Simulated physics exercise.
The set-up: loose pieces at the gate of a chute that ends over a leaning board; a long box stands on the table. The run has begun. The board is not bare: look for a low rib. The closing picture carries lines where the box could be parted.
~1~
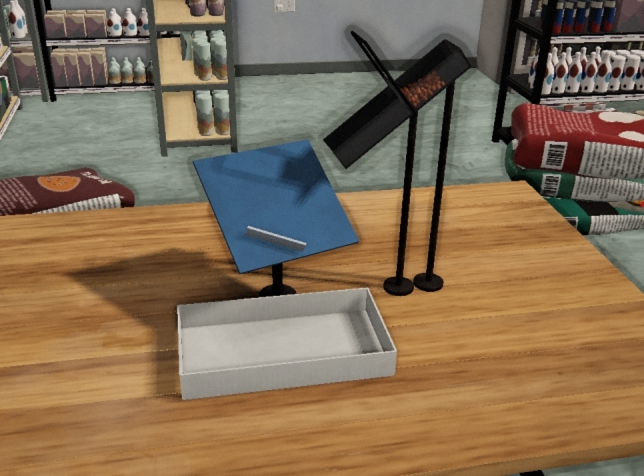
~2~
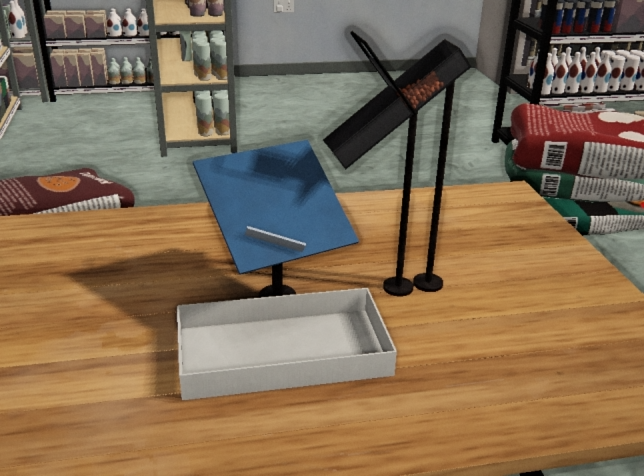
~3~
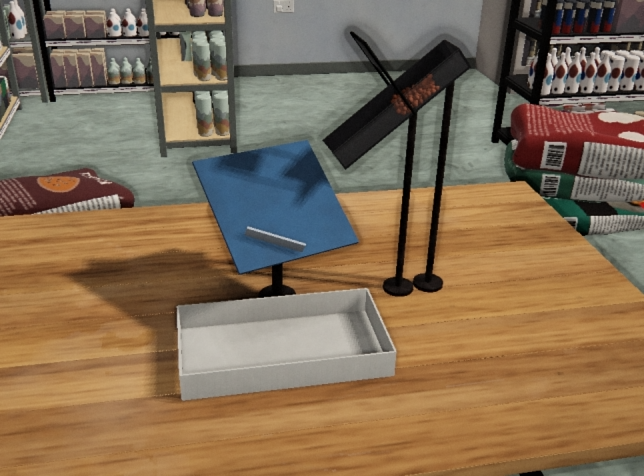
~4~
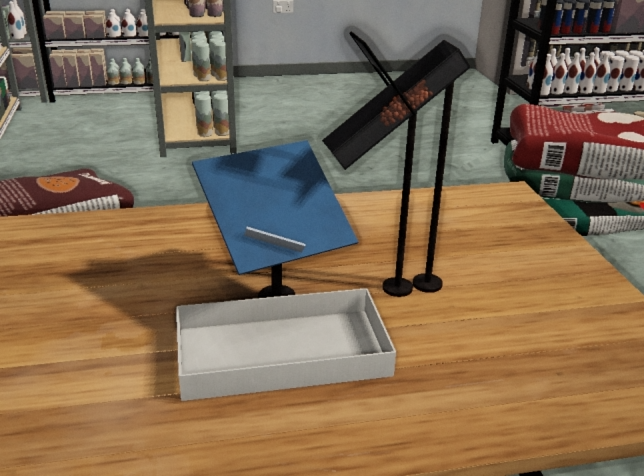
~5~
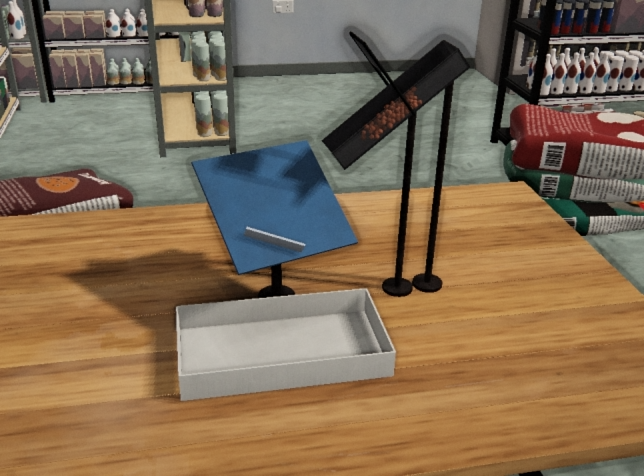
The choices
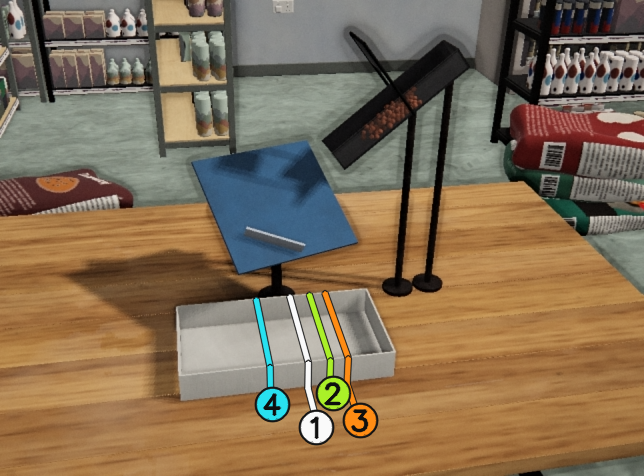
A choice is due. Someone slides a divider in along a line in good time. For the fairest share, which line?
Line 3 does it best.
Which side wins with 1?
More lands on the right.
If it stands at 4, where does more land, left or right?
The right side.
On the marked copy, line 1 crosses the front rim at (308, 361); line 2 crosses the front rim at (330, 359); line 3 crosses the front rim at (348, 357); line 4 crosses the front rim at (269, 366).
With 1, of what is caught, a small part on the left of the divider, nearly all on the right.
With 2, of what is caught, a small part on the left of the divider, nearly all on the right.
With 3, of what is caught, about half on the left of the divider, about half on the right.
With 4, of what is caught, a stray few on the left of the divider, nearly all on the right.
